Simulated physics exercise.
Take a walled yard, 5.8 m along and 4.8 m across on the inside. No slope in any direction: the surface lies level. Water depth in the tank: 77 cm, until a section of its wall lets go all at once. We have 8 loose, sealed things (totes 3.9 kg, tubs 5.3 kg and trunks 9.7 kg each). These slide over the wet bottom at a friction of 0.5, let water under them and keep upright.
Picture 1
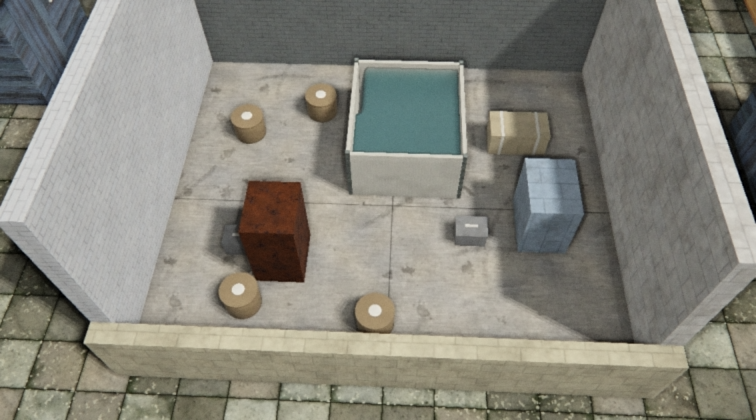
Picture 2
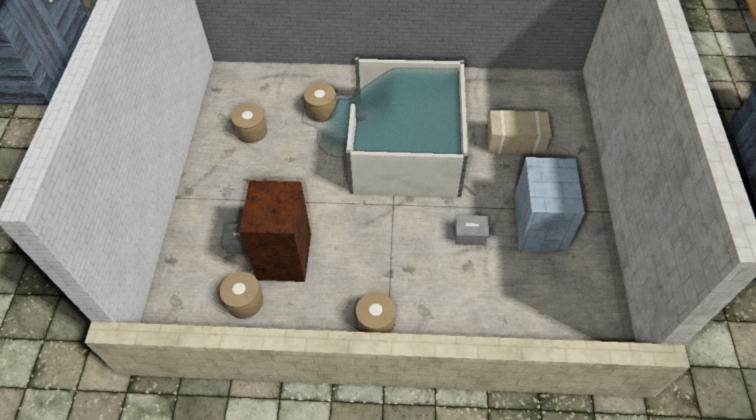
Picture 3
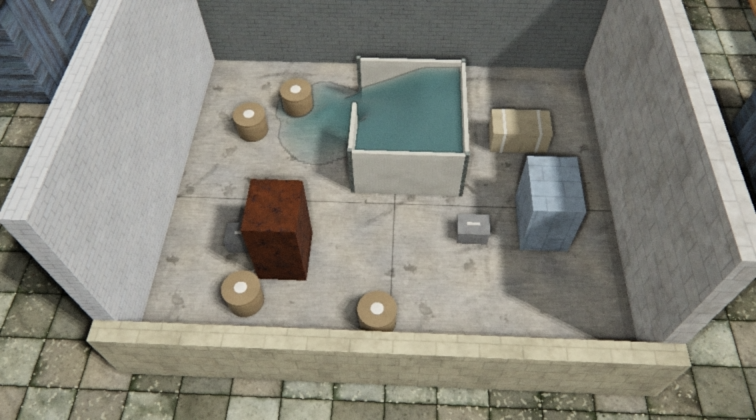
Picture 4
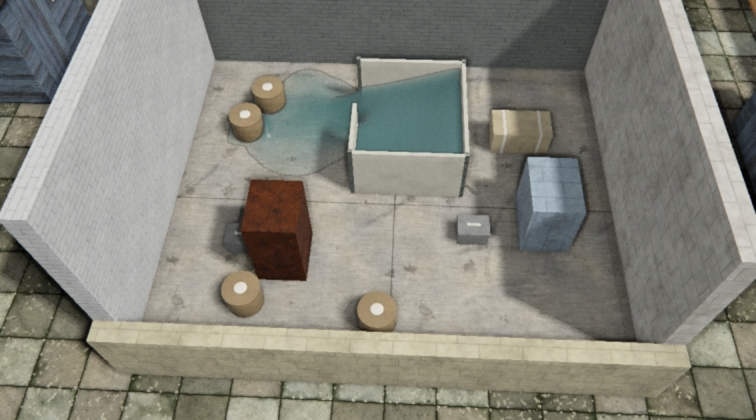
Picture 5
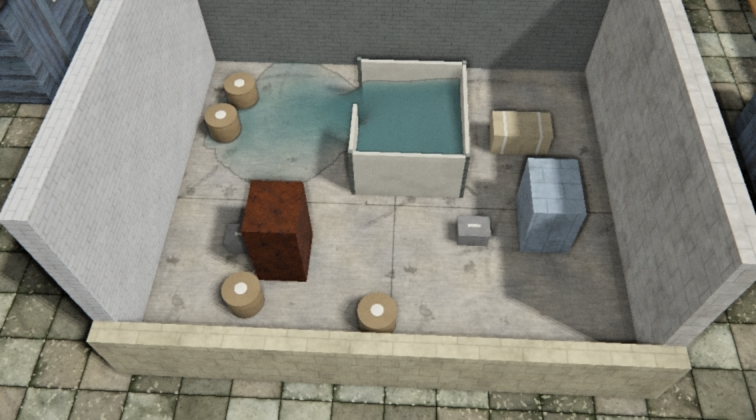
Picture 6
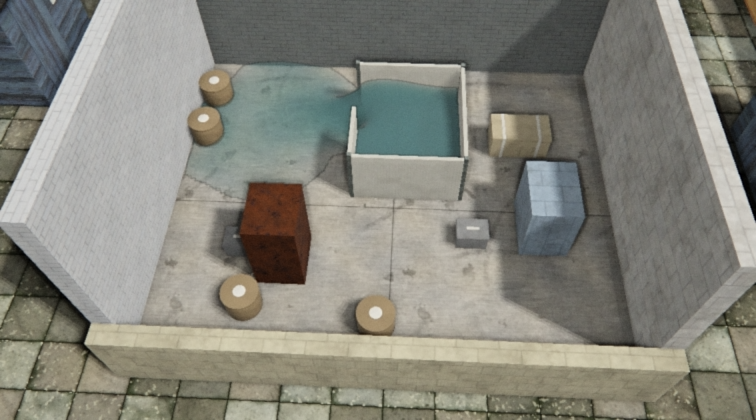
A large white-walled tank of teal water stands against the back wall of a paved, walled yard, seen from above. Four round tan tubs sit to the left and front, with a rust-red block at left and a tan trunk, pale blue block and small grey box at right. Water pours from the tank's left side, spreads leftward and pushes the two back tubs toward the left wall.
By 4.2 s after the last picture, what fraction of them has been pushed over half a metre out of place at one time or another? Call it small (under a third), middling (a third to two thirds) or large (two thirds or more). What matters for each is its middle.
Large, two thirds or more.
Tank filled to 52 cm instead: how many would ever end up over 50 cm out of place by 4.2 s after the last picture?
Then it comes to 5.
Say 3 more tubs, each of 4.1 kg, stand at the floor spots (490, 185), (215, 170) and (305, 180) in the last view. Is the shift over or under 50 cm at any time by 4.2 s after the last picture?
Order as listed: Inside half a metre / beyond half a metre / inside half a metre.
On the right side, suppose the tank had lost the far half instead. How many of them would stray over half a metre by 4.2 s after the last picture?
Count: 3.
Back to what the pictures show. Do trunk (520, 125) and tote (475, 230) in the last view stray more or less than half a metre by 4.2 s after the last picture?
Taking them in order: Falling below it and falling below it.
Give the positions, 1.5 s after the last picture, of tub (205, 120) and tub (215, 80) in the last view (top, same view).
I'd say close to (186, 178) and close to (251, 62).
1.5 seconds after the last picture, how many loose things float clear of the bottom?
It comes to 2 of them.
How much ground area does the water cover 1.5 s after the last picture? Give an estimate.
About 10.5 m2.
Then, 0.4 s after the last picture 2 of 8 are over 50 cm from their spots; 2 afloat.
Then, 1.5 s after the last picture 2 of 8 are over 50 cm from their spots; 2 afloat.
Then, 2.8 s after the last picture 4 of 8 are over 50 cm from their spots; 3 afloat.
Then, 4.2 s after the last picture 6 of 8 are over 50 cm from their spots, and 6 have been at some point; 4 afloat.
